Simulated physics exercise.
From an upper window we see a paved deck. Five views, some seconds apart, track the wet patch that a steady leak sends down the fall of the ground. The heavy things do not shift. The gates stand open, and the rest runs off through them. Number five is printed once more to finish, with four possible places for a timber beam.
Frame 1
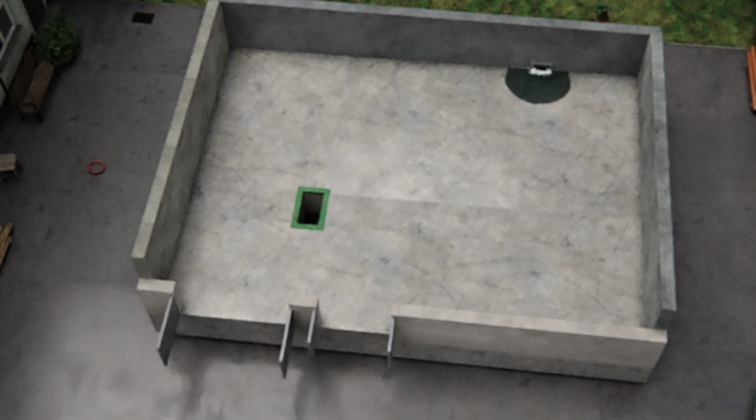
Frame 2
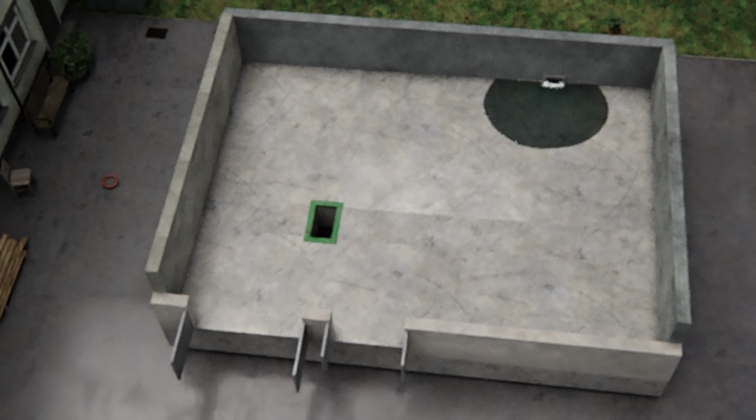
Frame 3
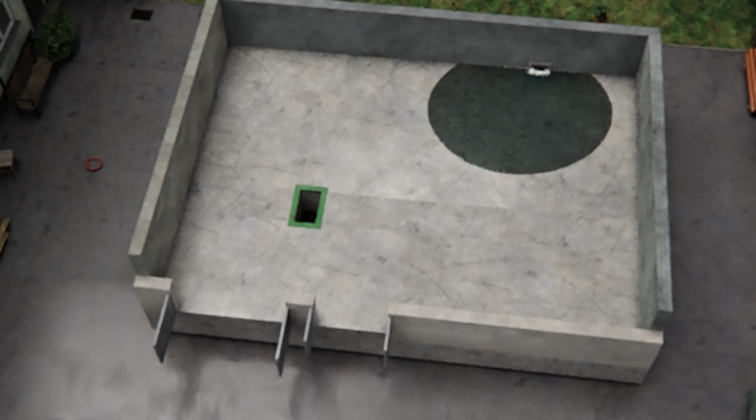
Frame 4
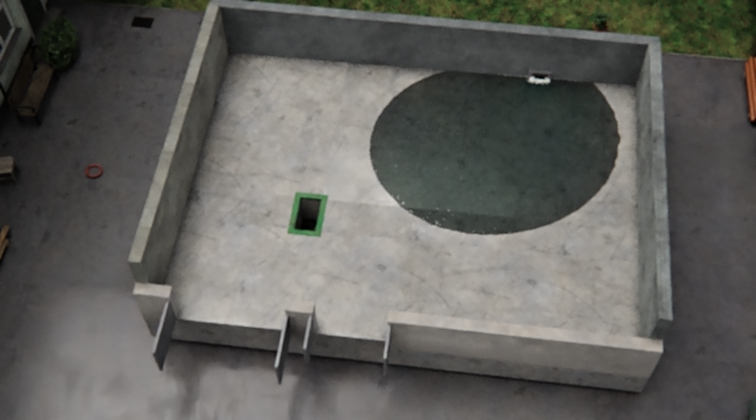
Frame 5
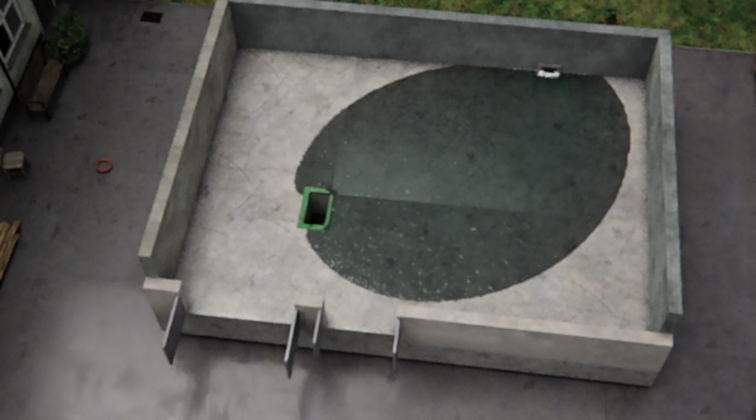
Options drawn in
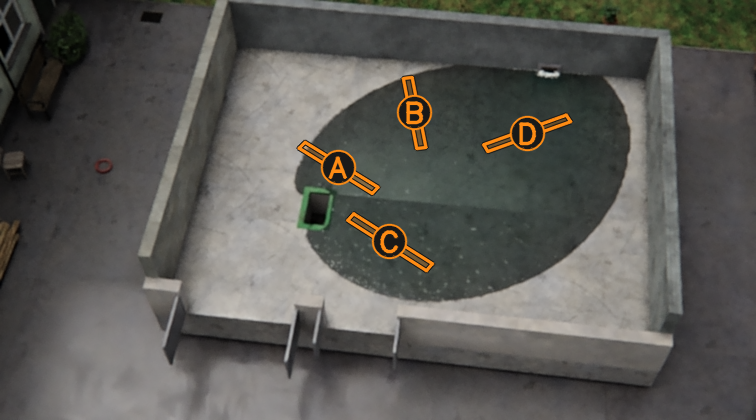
A walled paved deck darkens as water spreads from the upper right to the green-edged gully.
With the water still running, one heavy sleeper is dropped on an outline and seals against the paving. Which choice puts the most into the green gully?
Take C.
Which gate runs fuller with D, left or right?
More leaves on the left.
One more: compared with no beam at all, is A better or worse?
It is worse.
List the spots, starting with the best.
The order is C, D, B, A.
In orange, A from (302, 145) to (375, 190); B from (407, 77) to (421, 147); C from (350, 217) to (429, 267); D from (485, 148) to (568, 118).
With A, about 5 % of the stream goes into the green gully, about 94 % out by the gates.
With B, about 13 % of the stream goes into the green gully, about 84 % out by the gates.
With C, about 35 % of the stream goes into the green gully, about 64 % out by the gates.
With D, about 21 % of the stream goes into the green gully, about 79 % out by the gates.
